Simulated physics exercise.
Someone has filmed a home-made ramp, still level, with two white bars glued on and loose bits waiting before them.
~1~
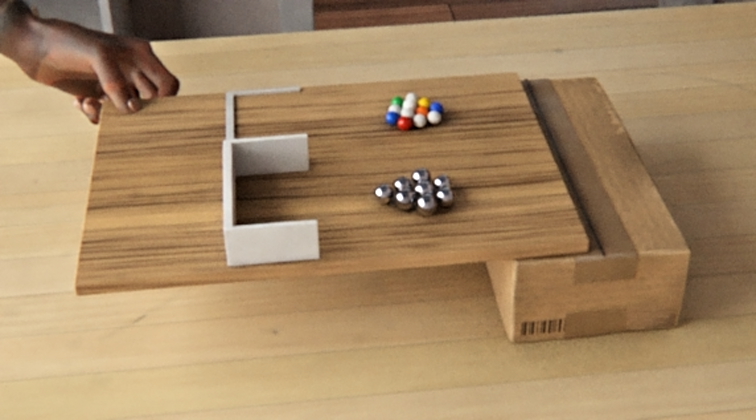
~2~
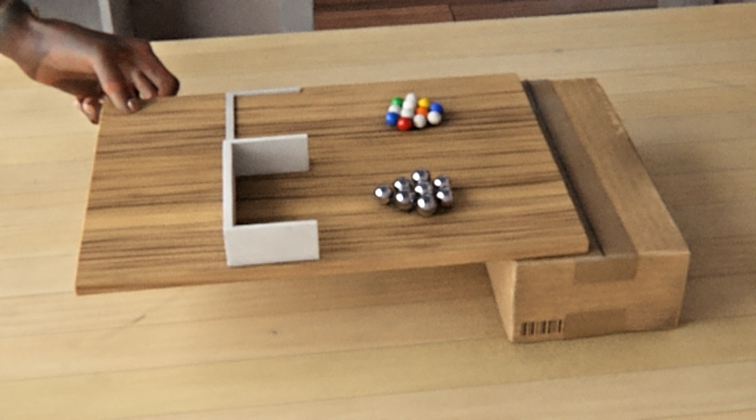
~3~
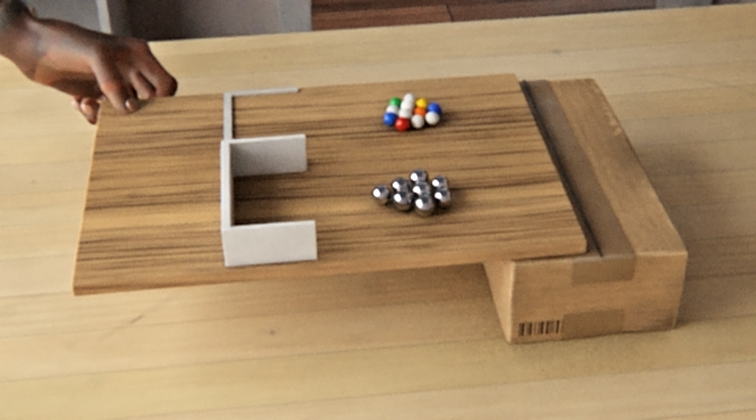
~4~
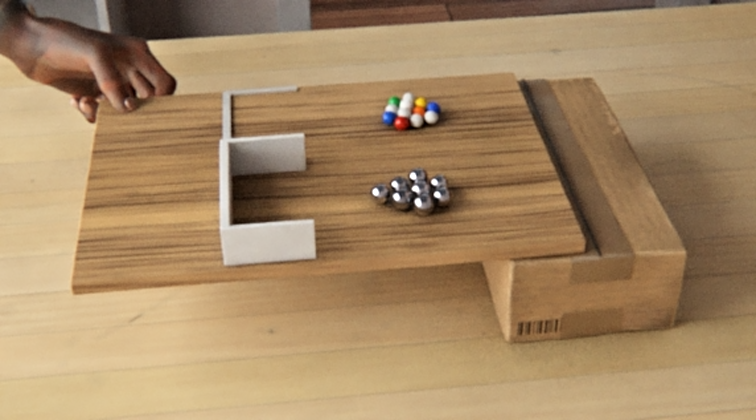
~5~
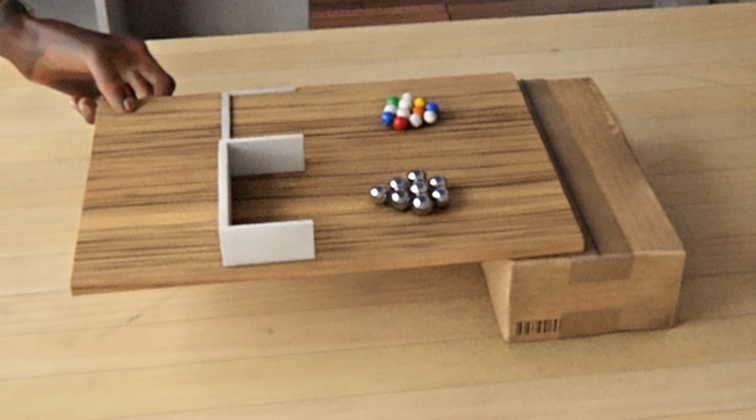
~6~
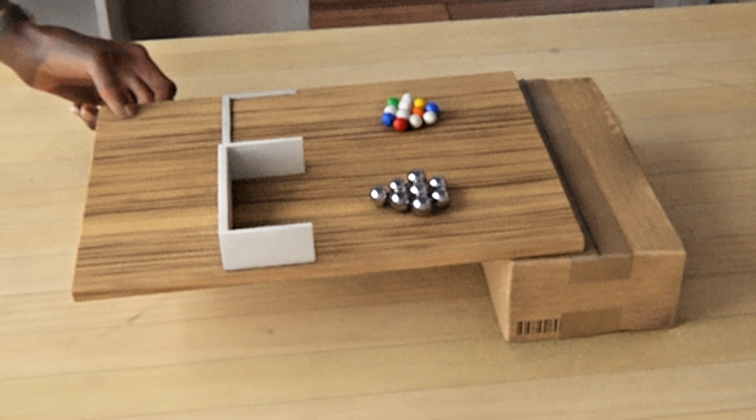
A hand grips the far left corner of a wood-grained board on a pale wooden table, seen from above and to one side by a still camera. The board's right side rests on a brown cardboard box, with silvery balls in front, small multicoloured beads behind, and white angled strips to their left. The held end dips very slightly at the last, while both clusters stay put.
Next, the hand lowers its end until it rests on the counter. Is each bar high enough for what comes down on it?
Most likely the front lot gets caught at its barrier, most likely the back lot clears its barrier.
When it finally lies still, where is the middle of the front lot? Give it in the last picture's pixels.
At about (248, 255).
Then, 0.28 s past the last view, board sloping at 6°; front lot where it was; back lot where it was.
Then, 0.63 s past the last view, board sloping at 12°; front lot on its way down; back lot on its way down.
Then, 1.01 s past the last view, board resting at 15°; front lot has reached its bar; back lot most past its bar.
Finally, board resting at 15°; front lot gathered behind its bar; back lot most past its bar.
